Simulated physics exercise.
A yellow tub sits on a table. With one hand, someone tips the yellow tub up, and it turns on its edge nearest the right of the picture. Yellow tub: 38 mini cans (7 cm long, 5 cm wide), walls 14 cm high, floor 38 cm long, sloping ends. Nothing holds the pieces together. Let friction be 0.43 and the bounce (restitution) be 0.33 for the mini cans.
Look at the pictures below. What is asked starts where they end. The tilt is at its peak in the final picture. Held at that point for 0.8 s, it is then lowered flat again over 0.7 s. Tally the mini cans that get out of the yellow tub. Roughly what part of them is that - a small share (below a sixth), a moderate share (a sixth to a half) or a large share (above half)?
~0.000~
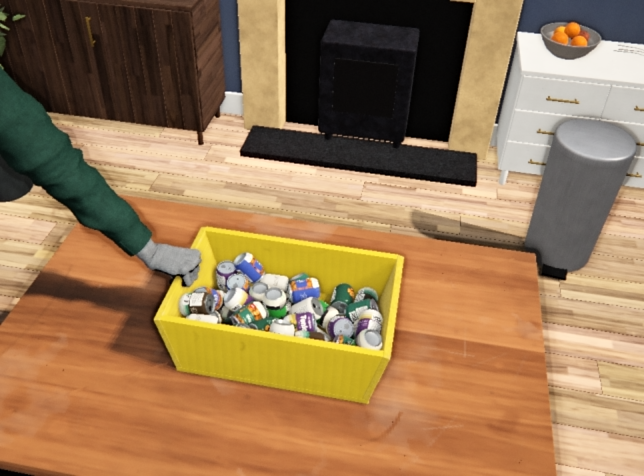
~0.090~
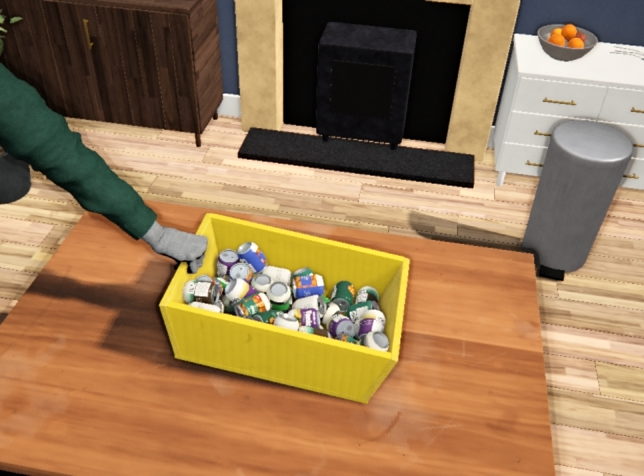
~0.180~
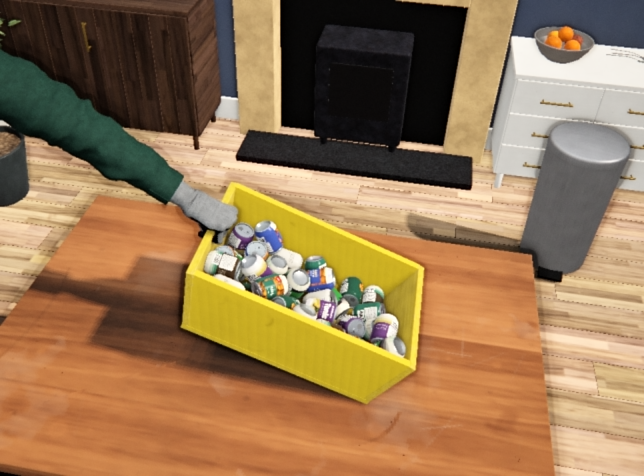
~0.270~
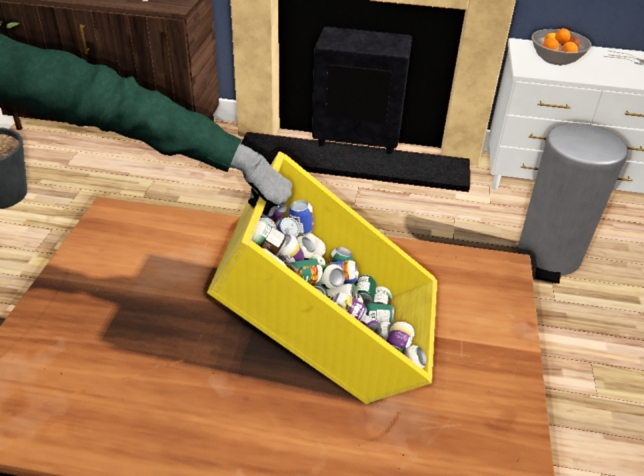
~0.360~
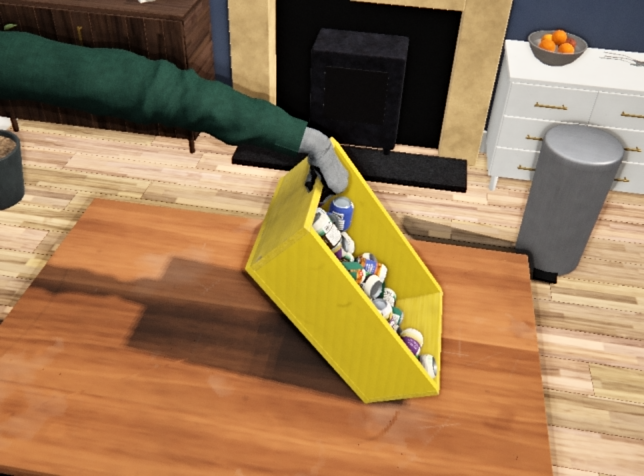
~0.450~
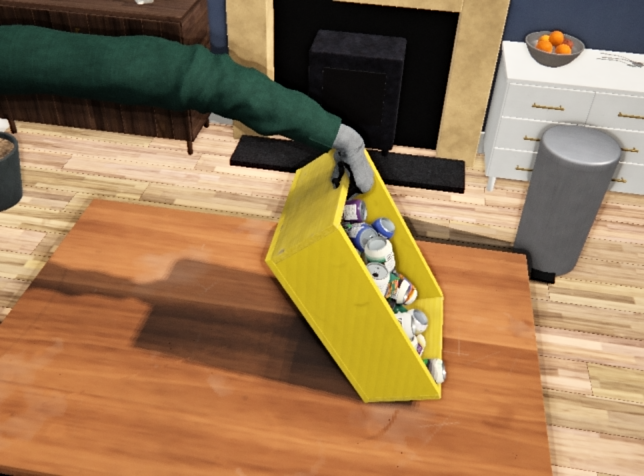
It is a moderate share, a sixth to a half.
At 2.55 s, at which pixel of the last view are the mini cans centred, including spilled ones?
Pixel (344, 341), give or take.
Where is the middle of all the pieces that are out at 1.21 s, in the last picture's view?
The middle is roughly at pixel (531, 357).
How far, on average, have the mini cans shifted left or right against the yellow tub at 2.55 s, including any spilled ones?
About 30 cm to the right.
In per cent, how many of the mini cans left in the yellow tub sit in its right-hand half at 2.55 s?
Around 80%.
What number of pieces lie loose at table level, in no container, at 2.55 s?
Roughly 8 of them.
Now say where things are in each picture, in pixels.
In the first picture (each is followed by its nearest rim corner in this view; the camera moves round a little), yellow tub, (384, 354); 0° from level; none out.
The second picture shows yellow tub, (391, 356); 6° from level.
The third picture shows yellow tub, (410, 364); 21° from level.
The fourth picture shows yellow tub, (428, 376); 39° from level.
The fifth picture shows yellow tub, (437, 388); 54° from level.
The sixth picture shows yellow tub, (439, 392); 60° from level; none out.
After 0.79 s, tilt 60°; yellow tub 30 in, 8 out.
After 1.21 s, tilt 60°; yellow tub 25 in, 13 out.
After 1.80 s, tilt 7°; yellow tub 25 in, 13 out.
Outcome (at 2.55 s), yellow tub 25 in, 13 out. Asked share, 13 of 38, 34 per cent.
